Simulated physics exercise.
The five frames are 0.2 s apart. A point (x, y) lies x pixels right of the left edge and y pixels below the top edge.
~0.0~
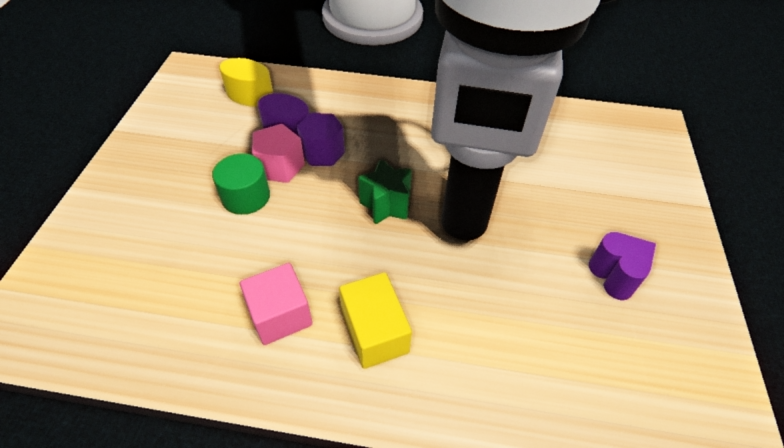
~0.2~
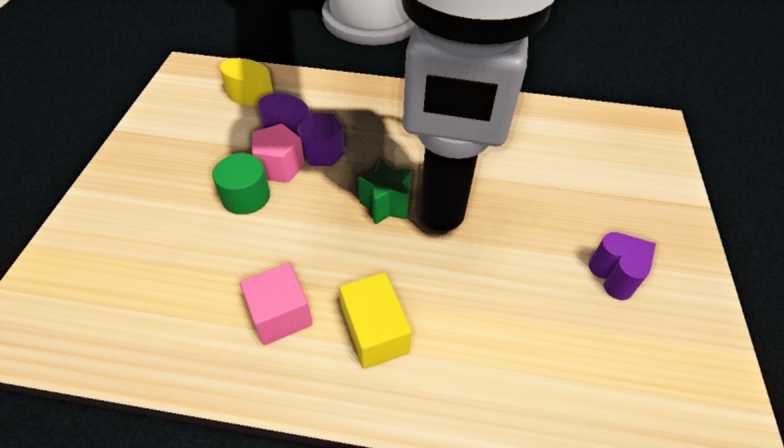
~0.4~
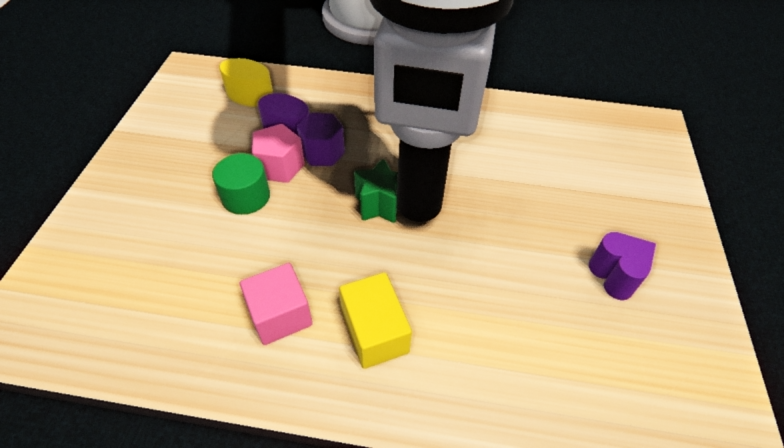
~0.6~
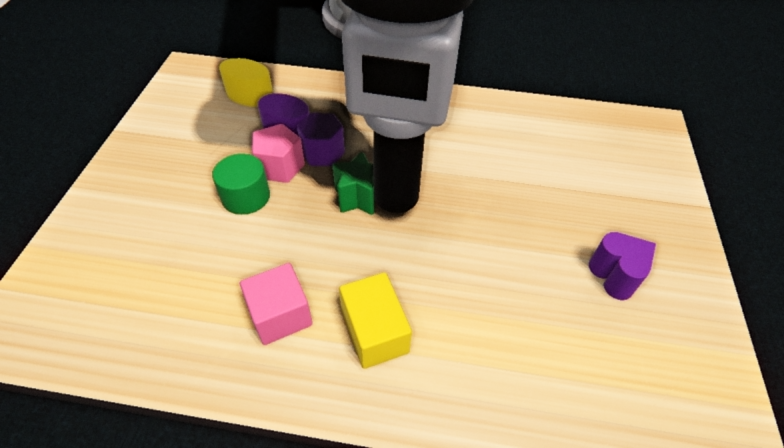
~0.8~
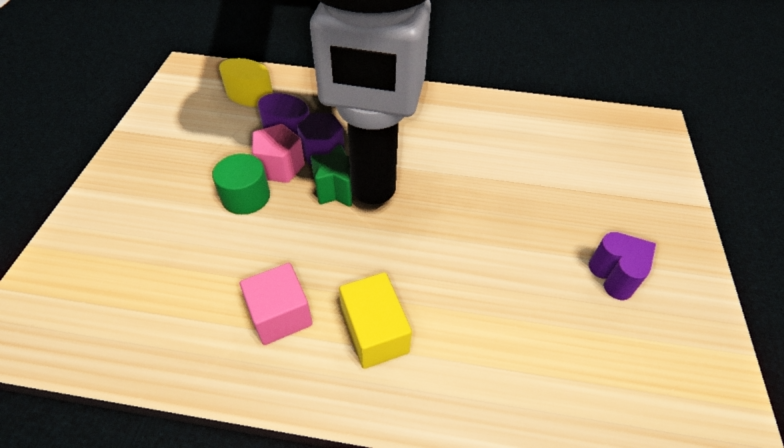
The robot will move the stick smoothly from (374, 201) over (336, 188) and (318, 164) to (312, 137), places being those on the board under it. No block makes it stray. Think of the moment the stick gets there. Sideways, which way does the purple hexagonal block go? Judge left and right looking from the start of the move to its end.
Sideways, to the right.
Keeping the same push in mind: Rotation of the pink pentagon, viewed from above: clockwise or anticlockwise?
The block turns clockwise.
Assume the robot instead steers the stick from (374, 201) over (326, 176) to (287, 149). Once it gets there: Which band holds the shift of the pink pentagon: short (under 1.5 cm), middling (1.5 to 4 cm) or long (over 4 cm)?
It's set to move over 4 cm.
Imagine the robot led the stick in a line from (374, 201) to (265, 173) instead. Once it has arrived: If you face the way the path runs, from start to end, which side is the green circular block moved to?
The shift is leftward.
On the path given first. One third of the way, stick at (334, 174); pink pentagon at (257, 134), turned 15° clockwise; purple hexagonal block at (318, 122), turned 10° clockwise; green star-shaped block at (294, 152).
Two thirds of the way, stick at (316, 149); pink pentagon at (238, 131), turned 45° clockwise; purple oval block at (279, 95), turned 40° anticlockwise; purple hexagonal block at (318, 106), turned 25° clockwise; green star-shaped block at (274, 145), turned 45° anticlockwise.
At the end, stick at (310, 124); yellow oval block still; pink pentagon at (235, 131), turned 45° clockwise; purple oval block at (278, 91), turned 70° anticlockwise; purple hexagonal block at (322, 85), turned 40° clockwise; green star-shaped block at (277, 142), turned 60° anticlockwise.
